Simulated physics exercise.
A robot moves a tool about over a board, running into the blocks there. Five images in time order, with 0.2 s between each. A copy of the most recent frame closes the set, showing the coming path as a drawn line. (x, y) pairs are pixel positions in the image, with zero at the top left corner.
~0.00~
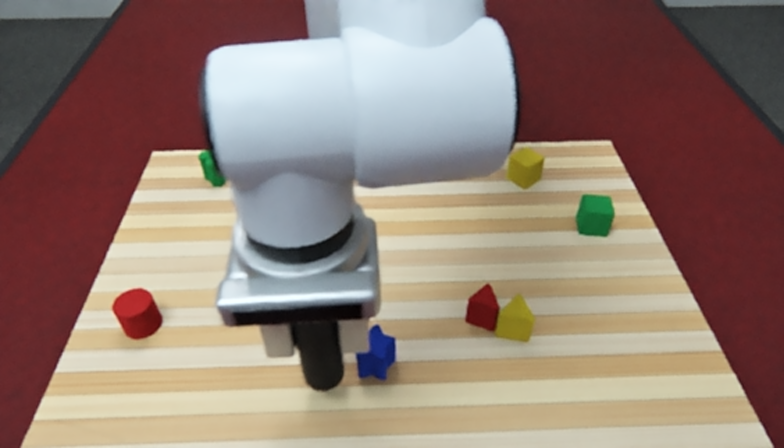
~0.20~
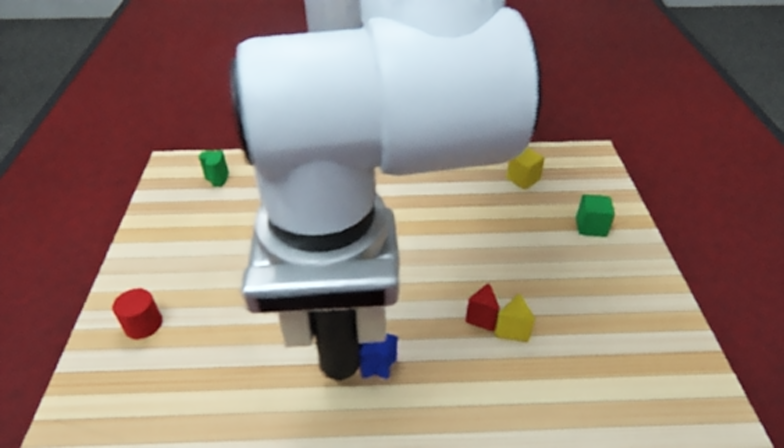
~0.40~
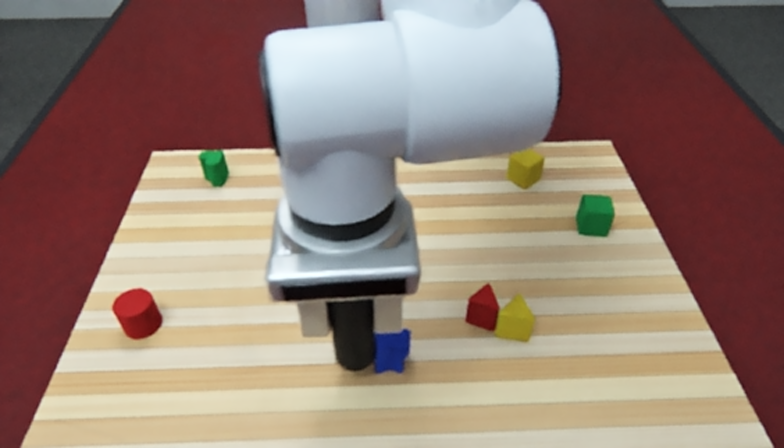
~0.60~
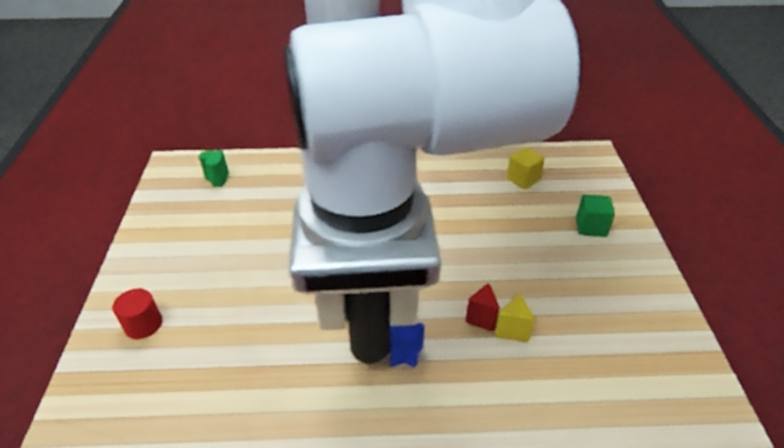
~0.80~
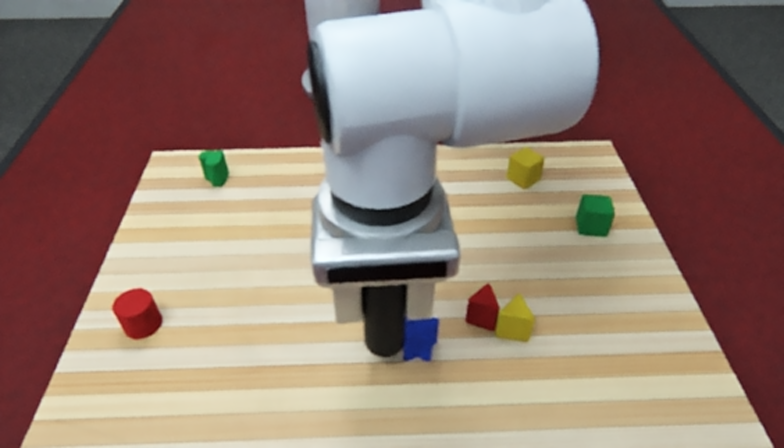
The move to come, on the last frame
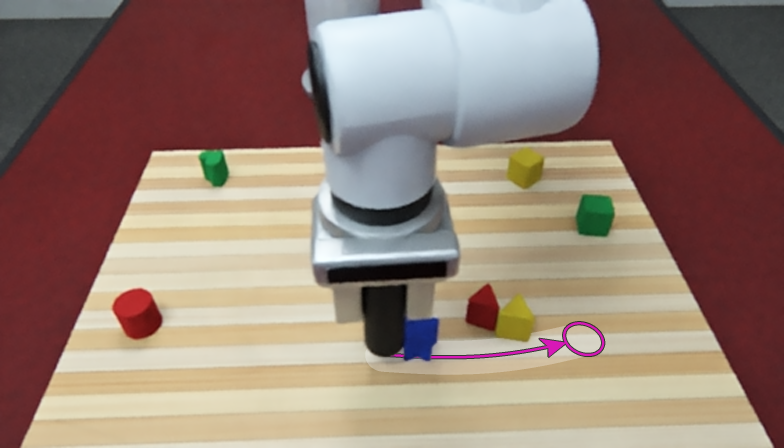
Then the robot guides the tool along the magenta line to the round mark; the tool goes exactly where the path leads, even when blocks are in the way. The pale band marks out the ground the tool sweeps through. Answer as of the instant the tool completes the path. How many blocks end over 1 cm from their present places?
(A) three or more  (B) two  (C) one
The one that fits is A, three or more.
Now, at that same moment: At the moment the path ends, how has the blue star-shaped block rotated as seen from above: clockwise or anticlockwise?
It spins anti-clockwise.
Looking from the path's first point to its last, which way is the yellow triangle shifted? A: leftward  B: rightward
Answer: A.
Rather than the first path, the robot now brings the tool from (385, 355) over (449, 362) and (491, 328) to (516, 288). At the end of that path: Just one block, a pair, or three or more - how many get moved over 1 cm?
Counting only shifts above 1 cm, I get three or more blocks.
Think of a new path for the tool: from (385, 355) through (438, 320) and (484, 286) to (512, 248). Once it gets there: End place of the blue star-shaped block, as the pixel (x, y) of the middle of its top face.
Just about (512, 281).
The line goes from (385, 355) by way of (453, 357) and (521, 352) to (584, 339).
On the path given first. One third of the way, tool (456, 344); blue star-shaped block (484, 318), turned 20° anticlockwise.
Two thirds of the way, tool (527, 338); blue star-shaped block (538, 303), turned 50° anticlockwise; red triangle (497, 287), turned 35° anticlockwise; yellow triangle (559, 287), turned 35° anticlockwise.
At the end, tool (589, 325); blue star-shaped block (560, 294), turned 105° anticlockwise; red triangle (497, 287), turned 35° anticlockwise; yellow triangle (567, 272), turned 30° anticlockwise.
